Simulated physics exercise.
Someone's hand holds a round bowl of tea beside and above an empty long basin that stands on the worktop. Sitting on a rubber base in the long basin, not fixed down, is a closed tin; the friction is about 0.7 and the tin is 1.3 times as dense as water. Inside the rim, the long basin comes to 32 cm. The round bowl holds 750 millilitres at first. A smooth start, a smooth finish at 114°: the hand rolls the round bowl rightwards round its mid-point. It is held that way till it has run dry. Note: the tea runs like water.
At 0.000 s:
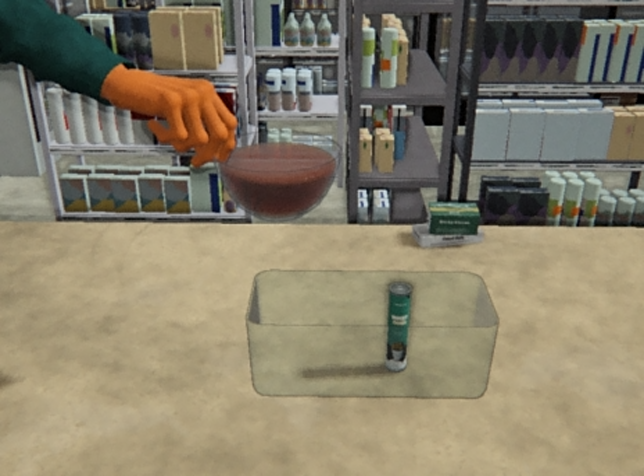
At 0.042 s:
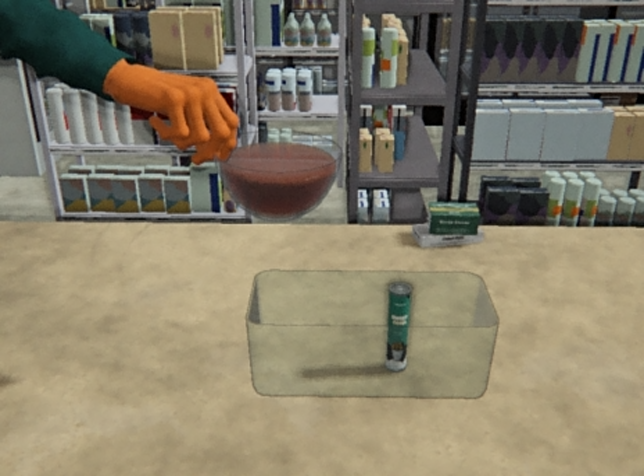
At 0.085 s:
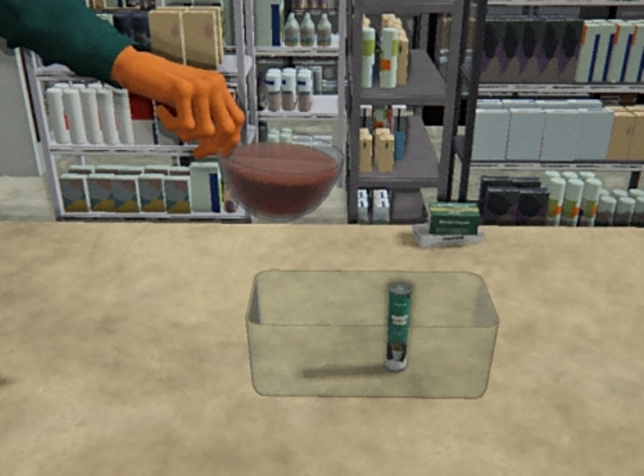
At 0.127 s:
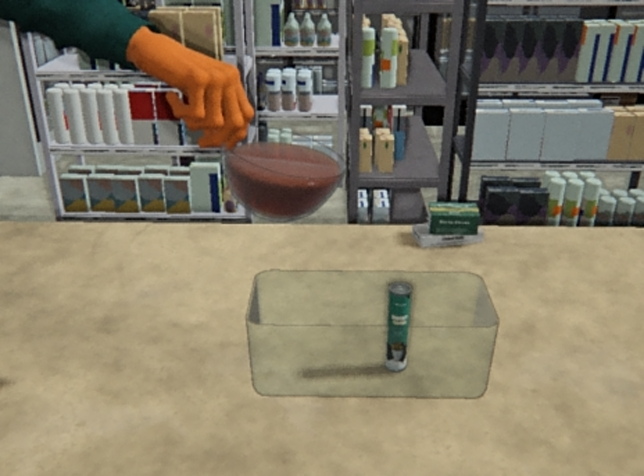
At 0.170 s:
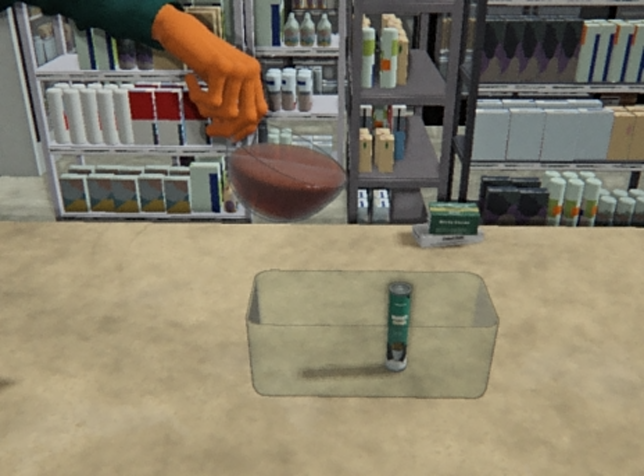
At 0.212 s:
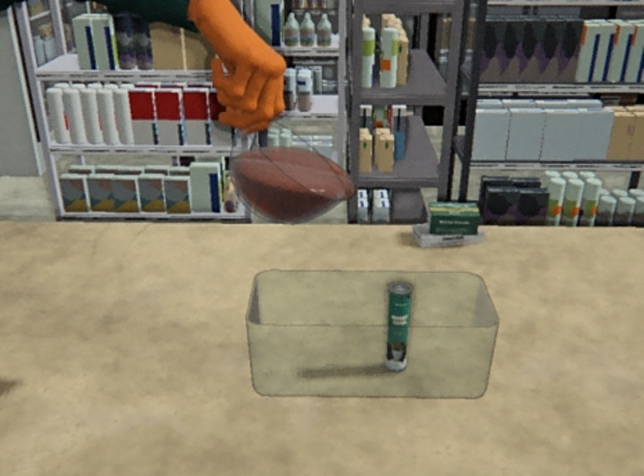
An orange hand in a dark green sleeve held a clear bowl of reddish-brown tea above a long basin with a tin inside, then rose as it tilted the bowl rightwards, gently at first.
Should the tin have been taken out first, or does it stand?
Overturned.
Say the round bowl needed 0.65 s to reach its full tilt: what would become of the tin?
Outcome - the tin stays erect.
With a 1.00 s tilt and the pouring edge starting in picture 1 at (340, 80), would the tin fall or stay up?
After that, the tin stays vertical.
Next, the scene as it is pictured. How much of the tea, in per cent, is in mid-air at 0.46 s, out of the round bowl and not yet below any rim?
Estimate: Some 46 % of the total.
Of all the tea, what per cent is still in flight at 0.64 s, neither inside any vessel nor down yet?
Around 3 percent of it is airborne.
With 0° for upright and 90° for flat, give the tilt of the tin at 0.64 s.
Tilt: Around 5°.
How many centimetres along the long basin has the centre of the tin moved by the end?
Around 7.0 cm.
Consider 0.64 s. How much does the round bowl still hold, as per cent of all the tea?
About 0 per cent.
After 0.46 s the tilt is 108° and 6 per cent is still to pour; the tin stands where it began.
After 0.64 s the tilt is 114° and 0 per cent is still to pour; the tin leans 5°.
After 0.83 s the tilt is 114° and 0 per cent is still to pour; the tin leans 12°.
After 1.04 s the tilt is 114° and 0 per cent is still to pour; the tin lies on its side.
In the end the tin lies on its side.
